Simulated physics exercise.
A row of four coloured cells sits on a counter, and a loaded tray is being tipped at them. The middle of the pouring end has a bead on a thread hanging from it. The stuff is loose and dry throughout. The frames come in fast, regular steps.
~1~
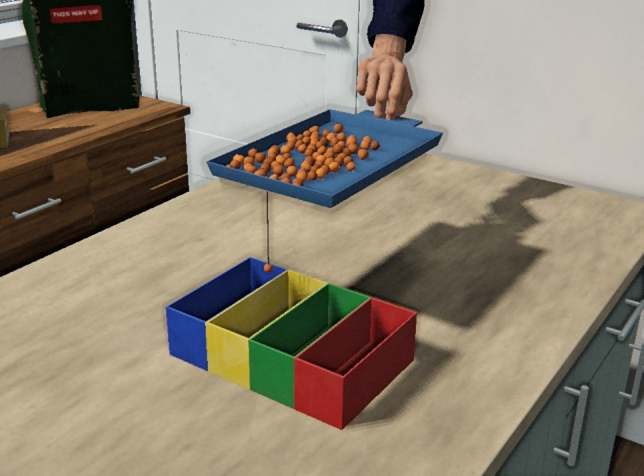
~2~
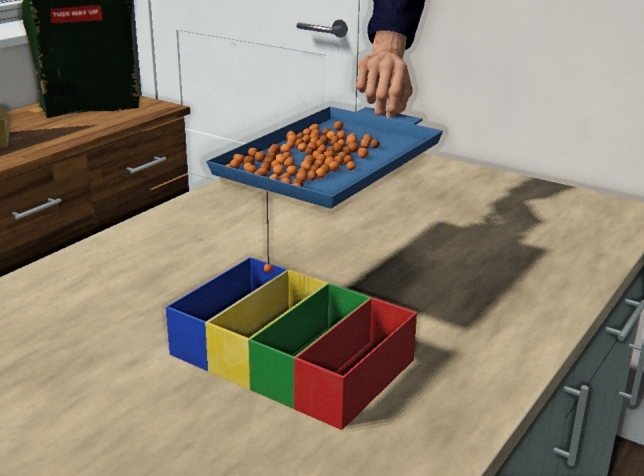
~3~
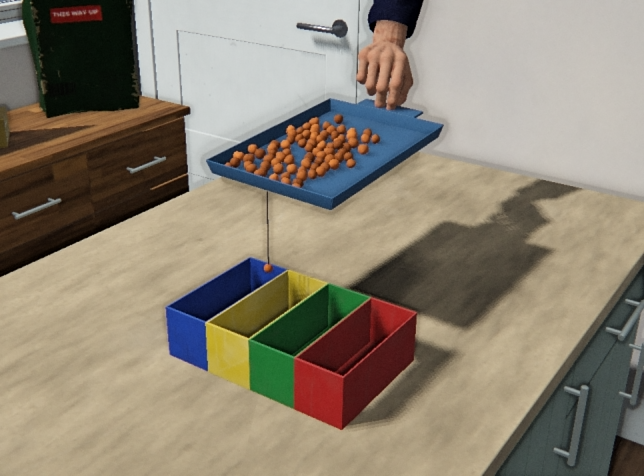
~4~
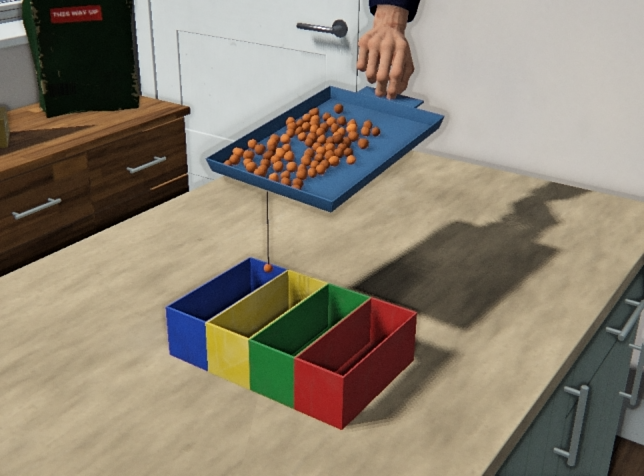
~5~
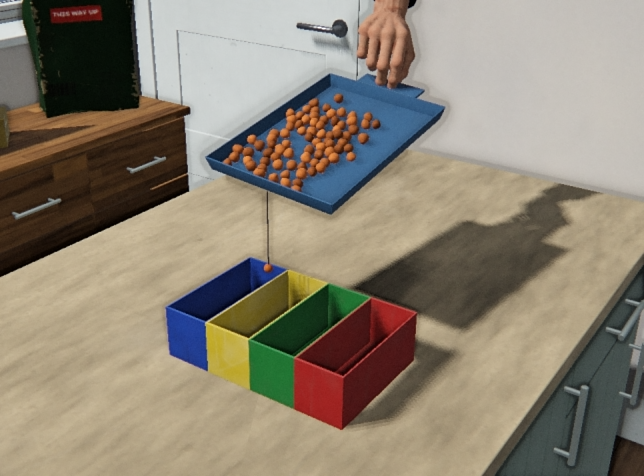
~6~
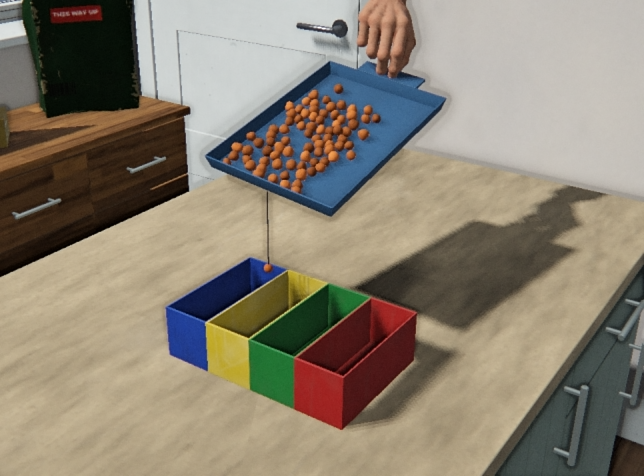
Above a counter with four coloured cells, a hand gradually tilts a blue tray of peanuts.
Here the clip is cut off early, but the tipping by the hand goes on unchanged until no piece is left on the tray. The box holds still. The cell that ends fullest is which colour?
It is the green cell.
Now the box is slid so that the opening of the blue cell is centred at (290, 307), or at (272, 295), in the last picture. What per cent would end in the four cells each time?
The first comes to 90 percent and the second to 100 percent.
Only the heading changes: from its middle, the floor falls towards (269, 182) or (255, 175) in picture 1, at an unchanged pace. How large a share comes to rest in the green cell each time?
For the first it's near 0 %, for the second near 0 %.
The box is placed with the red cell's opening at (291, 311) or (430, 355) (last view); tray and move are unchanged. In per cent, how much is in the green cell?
10 and 0 in a hundred.
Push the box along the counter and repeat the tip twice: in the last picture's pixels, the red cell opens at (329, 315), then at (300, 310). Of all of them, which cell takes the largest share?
Well, the first time it's the red one, and the second time it's the cell in red.
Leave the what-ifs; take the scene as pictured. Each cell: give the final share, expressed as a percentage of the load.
The blue cell gets about 0, the yellow cell about 20, the green cell about 70 and the red cell about 0.
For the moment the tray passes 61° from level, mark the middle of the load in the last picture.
Check around (308, 167) in the last picture.
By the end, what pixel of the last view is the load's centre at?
Once nothing moves, the middle sits near (304, 357).
Soon, tray tipped steeply; nearly all on the tray; a stray few in the red cell; a stray few falling or outside the box.
A while on, tray tipped past a quarter turn; a small part on the tray; about half in the green cell; about a quarter in the yellow cell; a stray few in the red cell; a small part falling or outside the box.
Towards the end, tray tipped past a quarter turn; about two thirds in the green cell; about a quarter in the yellow cell; a stray few in the red cell; a stray few in the blue cell; a stray few falling or outside the box.
Finally, tray tipped past a quarter turn; about two thirds in the green cell; about a quarter in the yellow cell; a stray few in the red cell; a stray few in the blue cell; a stray few outside the box.
